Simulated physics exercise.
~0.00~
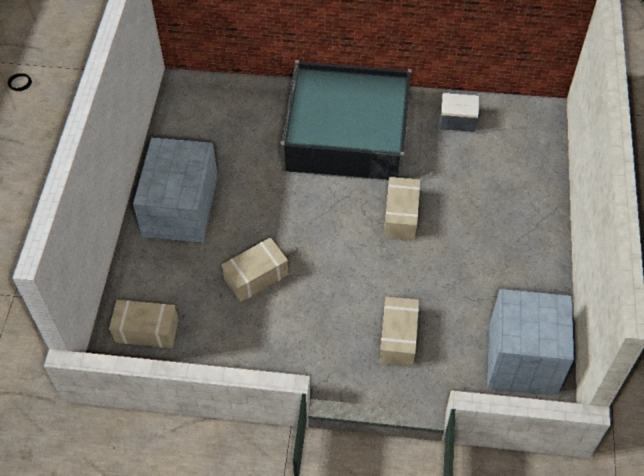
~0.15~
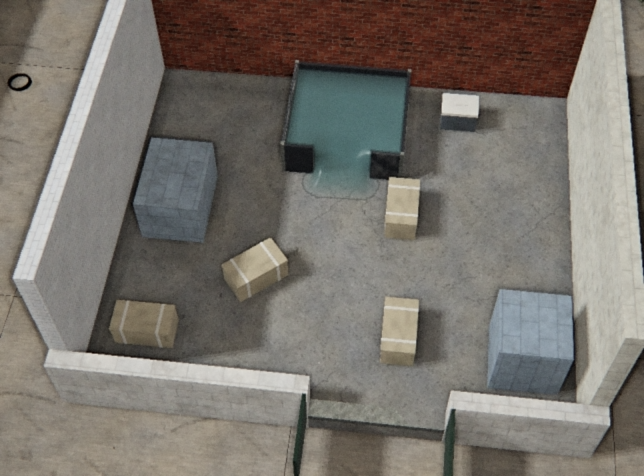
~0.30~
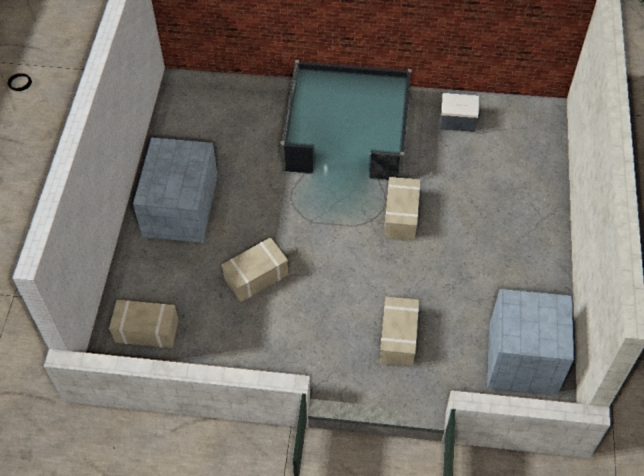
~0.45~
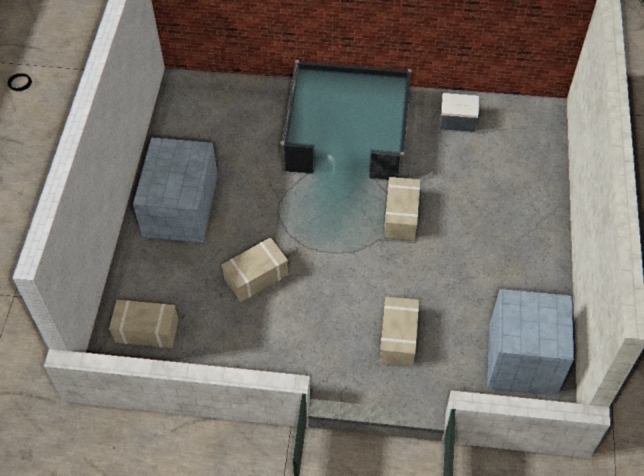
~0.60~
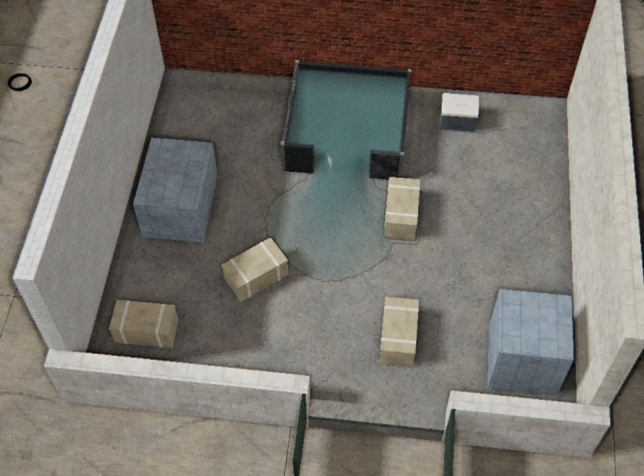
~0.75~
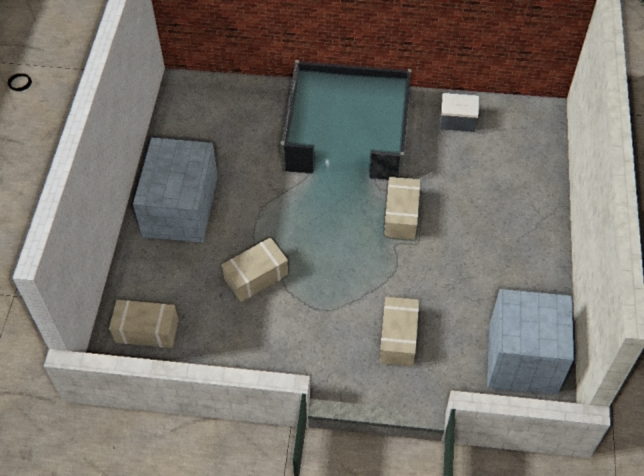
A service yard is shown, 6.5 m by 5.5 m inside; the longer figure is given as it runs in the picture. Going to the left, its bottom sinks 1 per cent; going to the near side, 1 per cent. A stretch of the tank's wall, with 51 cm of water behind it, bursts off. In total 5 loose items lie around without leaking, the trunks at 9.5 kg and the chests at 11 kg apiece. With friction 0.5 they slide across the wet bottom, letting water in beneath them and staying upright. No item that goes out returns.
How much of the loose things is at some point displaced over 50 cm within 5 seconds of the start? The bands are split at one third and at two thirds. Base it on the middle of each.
It is a medium share, a third or more but below two thirds.
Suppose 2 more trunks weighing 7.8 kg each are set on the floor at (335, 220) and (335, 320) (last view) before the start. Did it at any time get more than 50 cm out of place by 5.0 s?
The first comes out beyond the limit, the second beyond the limit.
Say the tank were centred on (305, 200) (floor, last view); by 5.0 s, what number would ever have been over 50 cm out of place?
Then the count would be 2.
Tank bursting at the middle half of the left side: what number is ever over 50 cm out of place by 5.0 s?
The answer would then be 1.
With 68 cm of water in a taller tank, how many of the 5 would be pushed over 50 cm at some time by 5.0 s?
I count 3 of them in that case.
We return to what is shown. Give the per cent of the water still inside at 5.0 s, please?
I'd say some 82 percent hasn't gone yet.
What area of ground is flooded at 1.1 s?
My estimate is roughly 9.0 m2.
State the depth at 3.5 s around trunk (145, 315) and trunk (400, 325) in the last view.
Close to 14 and 3 centimetres.
After 1.1 s 0 of 5 are over 50 cm from their spots; 0 afloat.
After 2.2 s 2 of 5 are over 50 cm from their spots; 1 afloat.
After 3.5 s 2 of 5 are over 50 cm from their spots; 2 afloat.
After 5.0 s 2 of 5 are over 50 cm from their spots, and 3 have been at some point; 2 afloat.
